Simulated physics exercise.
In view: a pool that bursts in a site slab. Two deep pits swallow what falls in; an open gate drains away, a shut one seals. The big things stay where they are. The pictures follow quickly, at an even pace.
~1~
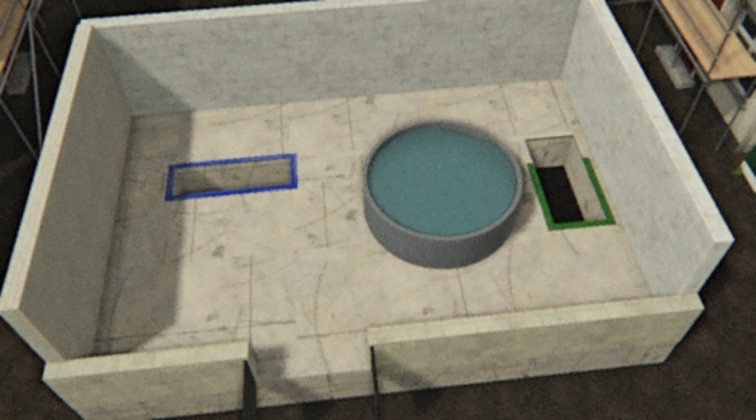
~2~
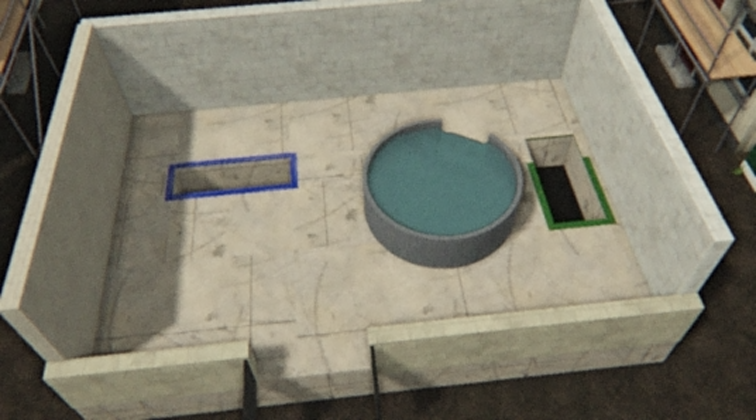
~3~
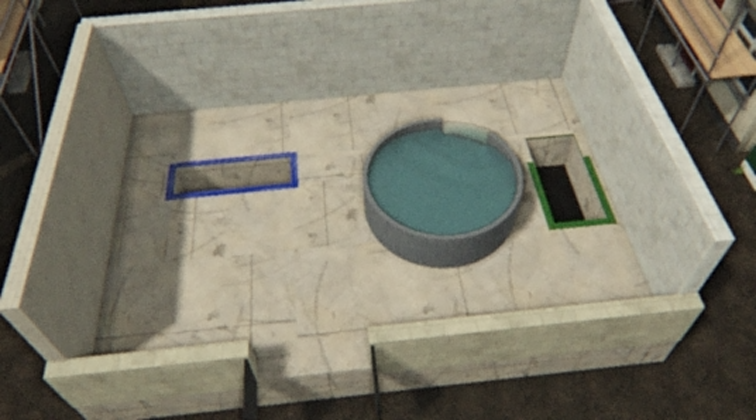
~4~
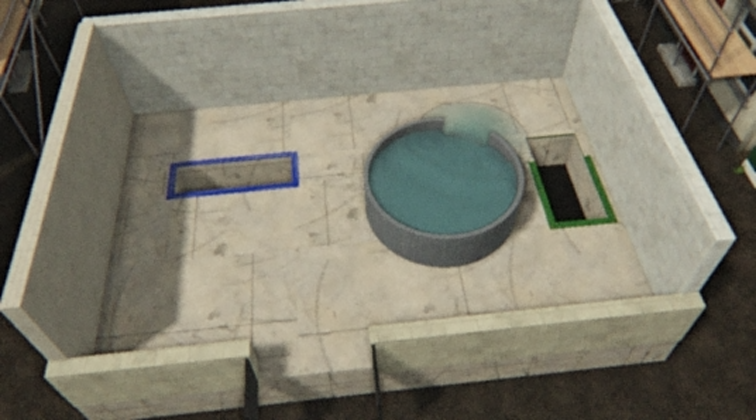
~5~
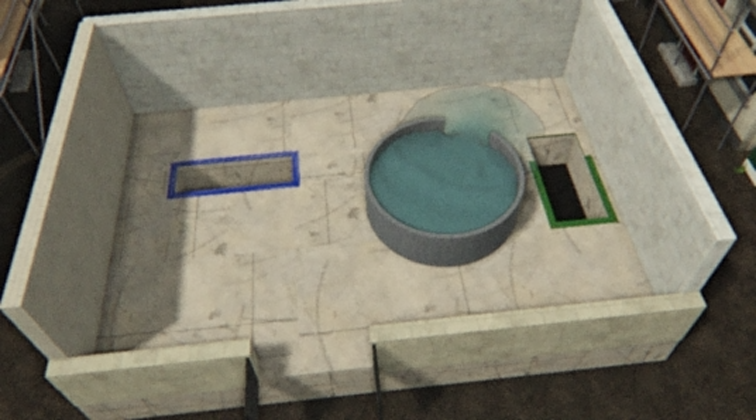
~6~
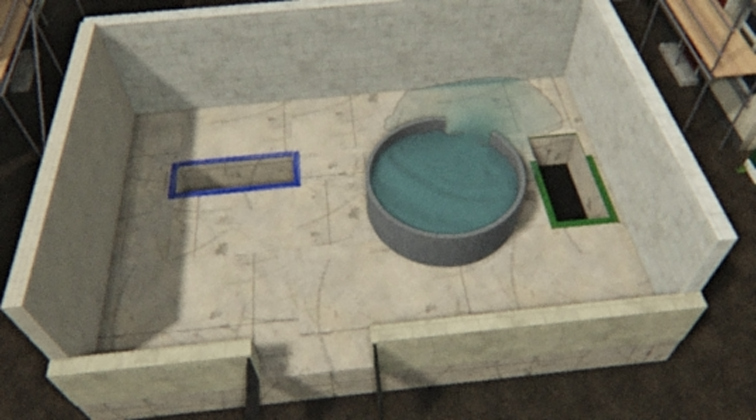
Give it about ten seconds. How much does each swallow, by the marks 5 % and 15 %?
The gate takes not even 5 %; the blue pit takes from 5 to 15 %; the green pit takes above 15 %.
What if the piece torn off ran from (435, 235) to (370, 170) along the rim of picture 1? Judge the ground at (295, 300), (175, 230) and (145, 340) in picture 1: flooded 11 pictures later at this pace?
In turn: Under water, awash, under water.
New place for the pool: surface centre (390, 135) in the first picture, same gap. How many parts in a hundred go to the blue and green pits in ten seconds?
Roughly, in per cent: Blue 6, green 50.
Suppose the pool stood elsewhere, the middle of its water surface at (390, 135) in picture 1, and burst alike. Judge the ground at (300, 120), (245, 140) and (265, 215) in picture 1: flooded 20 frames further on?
In turn: Flooded, covered, dry.
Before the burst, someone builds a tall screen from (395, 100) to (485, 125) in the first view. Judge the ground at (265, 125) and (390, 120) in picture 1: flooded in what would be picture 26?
One after the other: Flooded, under water.
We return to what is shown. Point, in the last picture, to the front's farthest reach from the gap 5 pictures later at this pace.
At about (564, 82).
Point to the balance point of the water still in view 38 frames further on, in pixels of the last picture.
Close to (439, 167).
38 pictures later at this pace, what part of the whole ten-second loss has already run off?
Close to 65 %.
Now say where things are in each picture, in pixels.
In the first frame, the round tank at (442, 178) is whole and still.
In the second frame, water pours out on the round tank's far side and has run to a hidden place.
In the third frame, water pours out on the round tank's far side and has run to a hidden place.
In the fourth frame, the front is at (492, 108), out from the gap on the round tank's far side.
In the fifth frame, water pours out on the round tank's far side and has run to (501, 92).
In the sixth frame, water pours out on the round tank's far side and has run to (523, 81).
A moment on, water covers 15 % of the floor; the gate 0 %, the blue pit 0 %, the green pit 1 %.
Next, water covers 20 % of the floor; the gate 0 %, the blue pit 0 %, the green pit 3 %.
Then, water covers 35 % of the floor; the gate 0 %, the blue pit 1 %, the green pit 13 %.
Later, water covers 45 % of the floor; the gate 0 %, the blue pit 3 %, the green pit 27 %.
In the end, water covers 55 % of the floor; the gate 0 %, the blue pit 7 %, the green pit 41 %.
